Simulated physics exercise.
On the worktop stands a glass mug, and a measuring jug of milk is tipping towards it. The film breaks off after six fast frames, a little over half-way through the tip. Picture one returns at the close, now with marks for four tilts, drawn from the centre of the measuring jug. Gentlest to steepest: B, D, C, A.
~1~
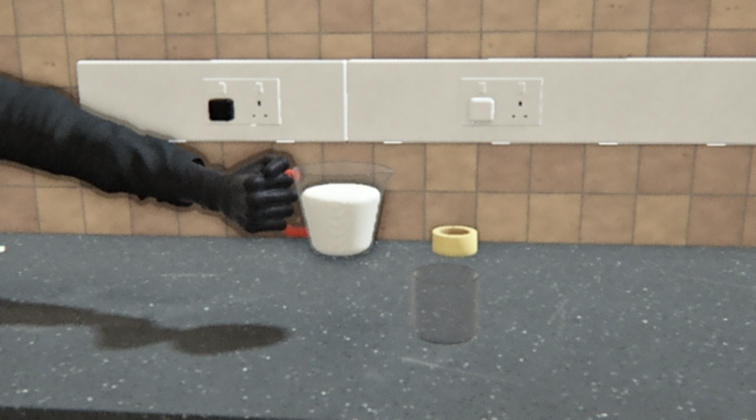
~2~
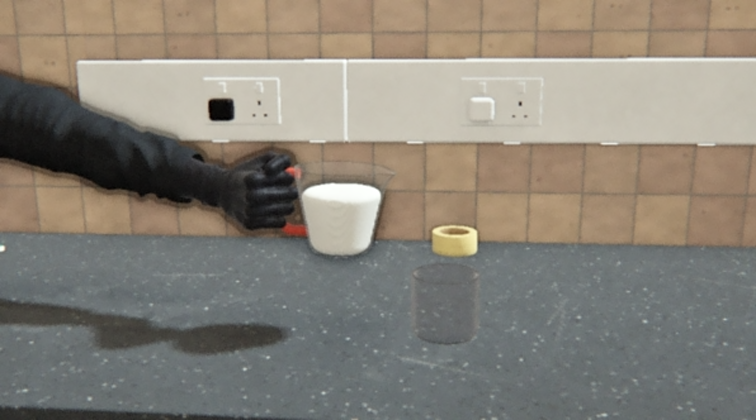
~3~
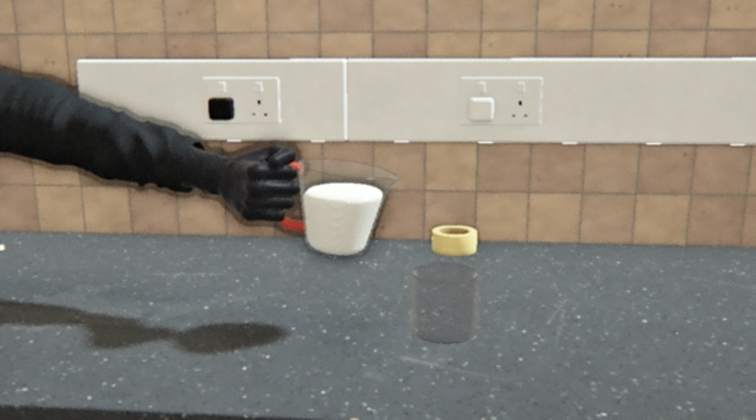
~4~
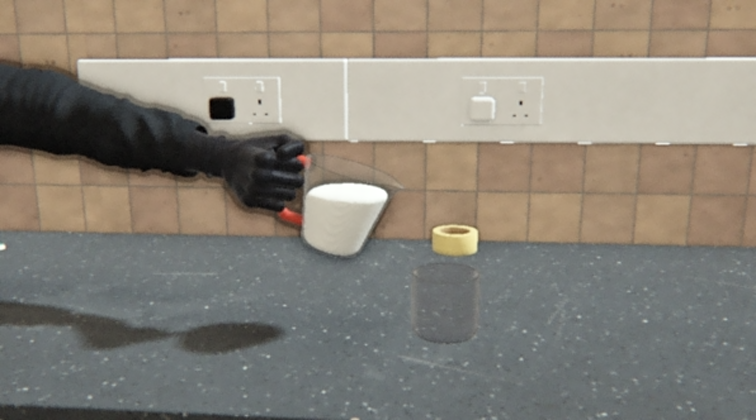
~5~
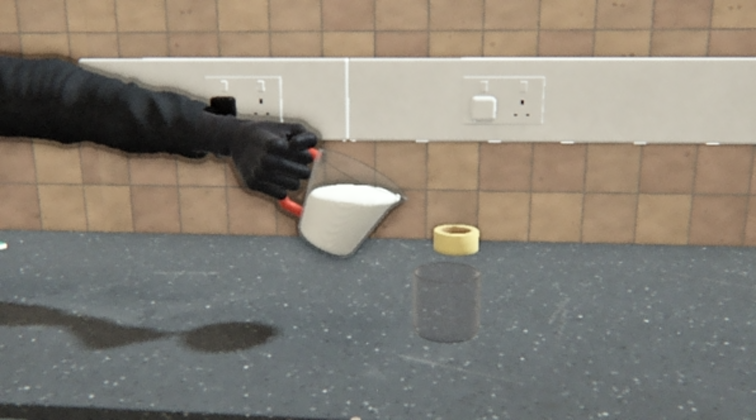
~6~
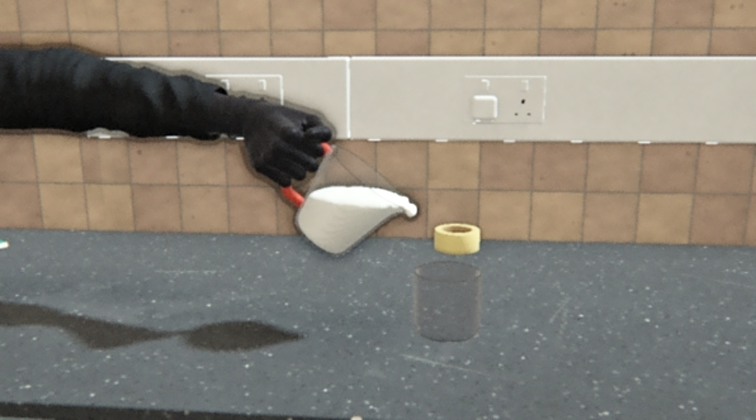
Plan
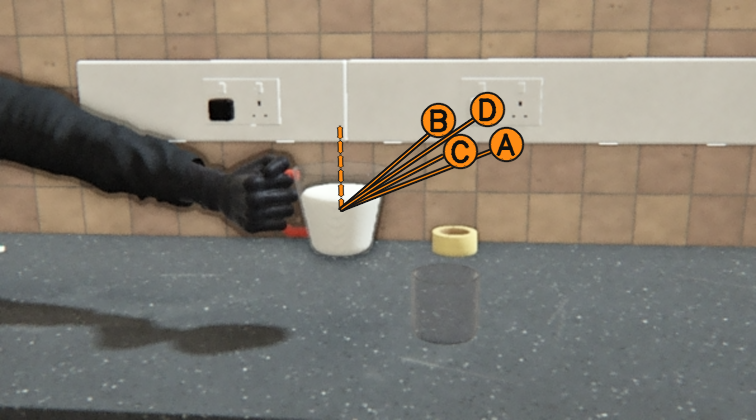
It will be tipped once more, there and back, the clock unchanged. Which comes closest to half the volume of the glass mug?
Mark D does it best.
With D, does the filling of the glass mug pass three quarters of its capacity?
No, less.
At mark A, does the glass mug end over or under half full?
Over half.
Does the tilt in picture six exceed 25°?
Yes.
In orange, A at (490, 151); B at (428, 134); C at (442, 156); D at (473, 119).
With A, the glass mug ends with about 79 % of what it can hold.
With B, the glass mug ends with about 34 % of what it can hold.
With C, the glass mug ends with about 65 % of what it can hold.
With D, the glass mug ends with about 49 % of what it can hold.
